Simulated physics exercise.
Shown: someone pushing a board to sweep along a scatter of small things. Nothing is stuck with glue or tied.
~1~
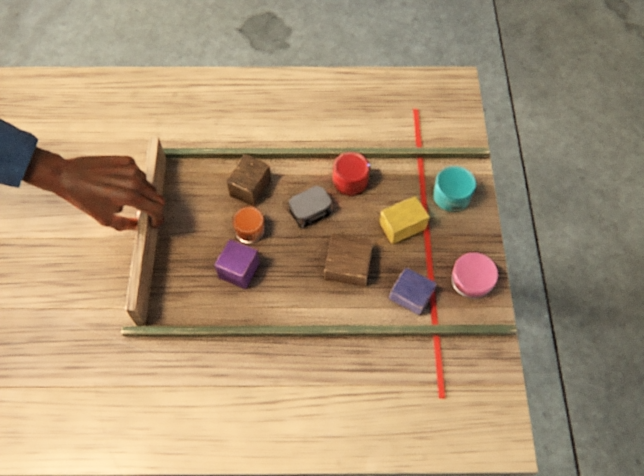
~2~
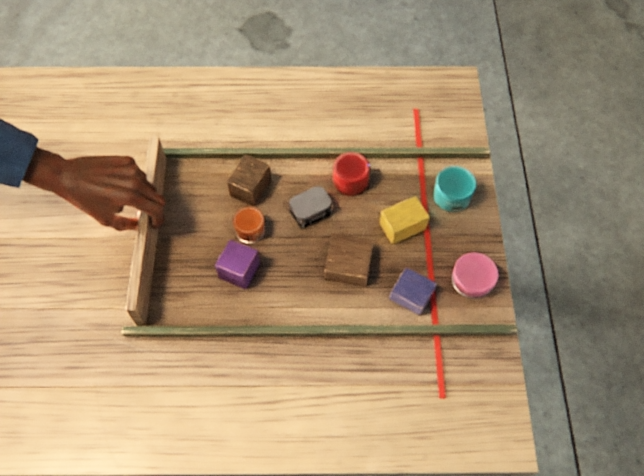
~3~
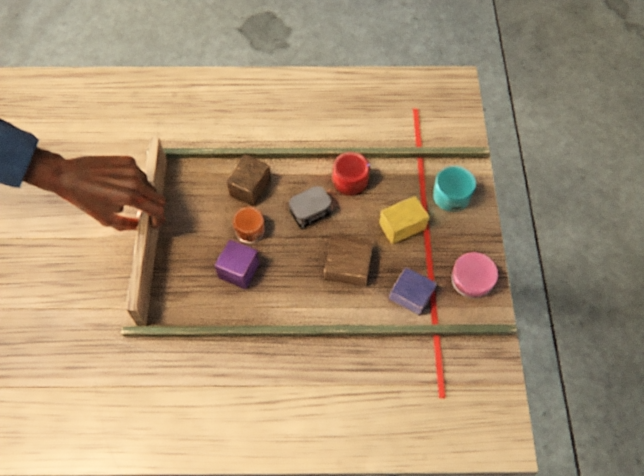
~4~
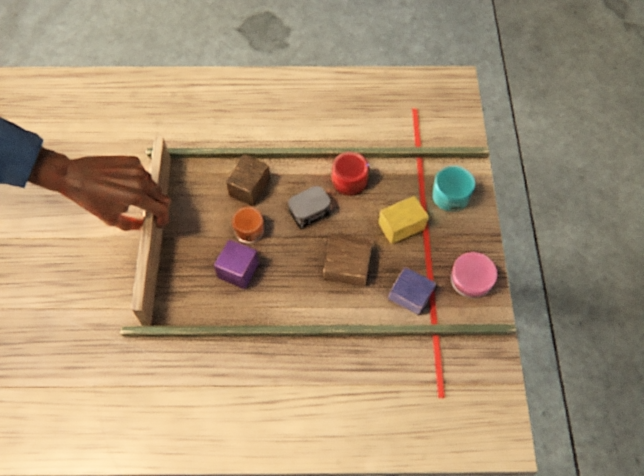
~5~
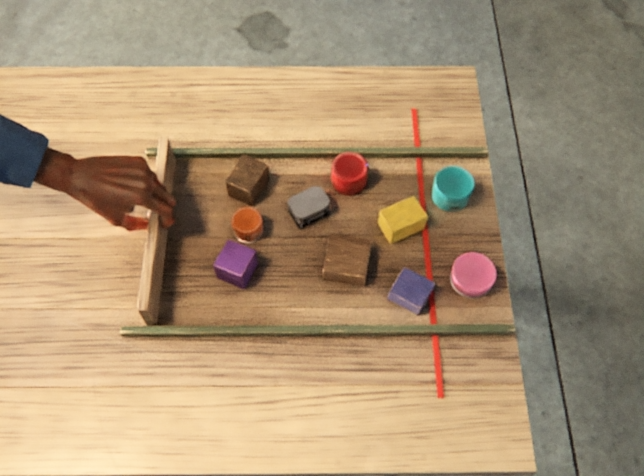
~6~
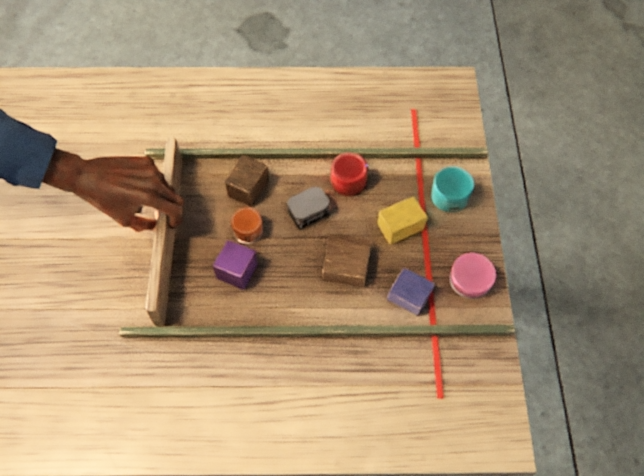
The clip opens on a hand resting at a wooden board on the left of a tabletop lane, with colourful blocks and round pots scattered between two green strips and a red line crossing near the right. The hand then slides the board slightly rightward, while the scattered things stay practically still.
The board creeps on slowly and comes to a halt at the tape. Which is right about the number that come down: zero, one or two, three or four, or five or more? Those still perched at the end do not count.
Most likely the sweep will knock off one or two.
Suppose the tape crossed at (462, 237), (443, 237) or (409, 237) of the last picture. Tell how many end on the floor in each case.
Counts per try, in order: 5 / 2 / 0.
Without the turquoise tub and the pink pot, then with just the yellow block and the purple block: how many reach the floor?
The number is 0 for the first case and 0 for the second.
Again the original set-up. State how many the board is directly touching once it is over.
4 of them.
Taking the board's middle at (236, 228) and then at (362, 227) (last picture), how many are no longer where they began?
Tally at point one: 3; at point two: 8.
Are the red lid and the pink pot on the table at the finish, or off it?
Result: Red lid still up, pink pot down.
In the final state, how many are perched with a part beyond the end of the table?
It comes to 1.
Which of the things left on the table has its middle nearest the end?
Foremost one: Turquoise tub.
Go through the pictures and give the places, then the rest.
Pink pot (474, 276); turquoise tub (454, 189); blue block (413, 291); board (148, 228); tape (427, 237), in the first picture.
Turquoise tub (454, 189); black block (250, 181), in the second picture.
Blue block (413, 291); yellow block (404, 220), in the third picture.
Pink pot (473, 276); purple block (237, 264), in the fourth picture.
Turquoise tub (452, 189); orange pot (248, 225), in the fifth picture.
Pink pot (472, 276); turquoise tub (452, 189); blue block (411, 291); board (166, 228); tape (425, 237), in the sixth picture.
Soon after, none off yet; pink pot at rest near (472, 276); turquoise tub at rest near (452, 189); blue block at rest near (411, 291).
Then, none off yet; pink pot moved a little near (488, 277); turquoise tub moved a little near (463, 192); blue block moved about its own width near (431, 301).
At rest, the number that fall off is one or two; fallen, pink pot.
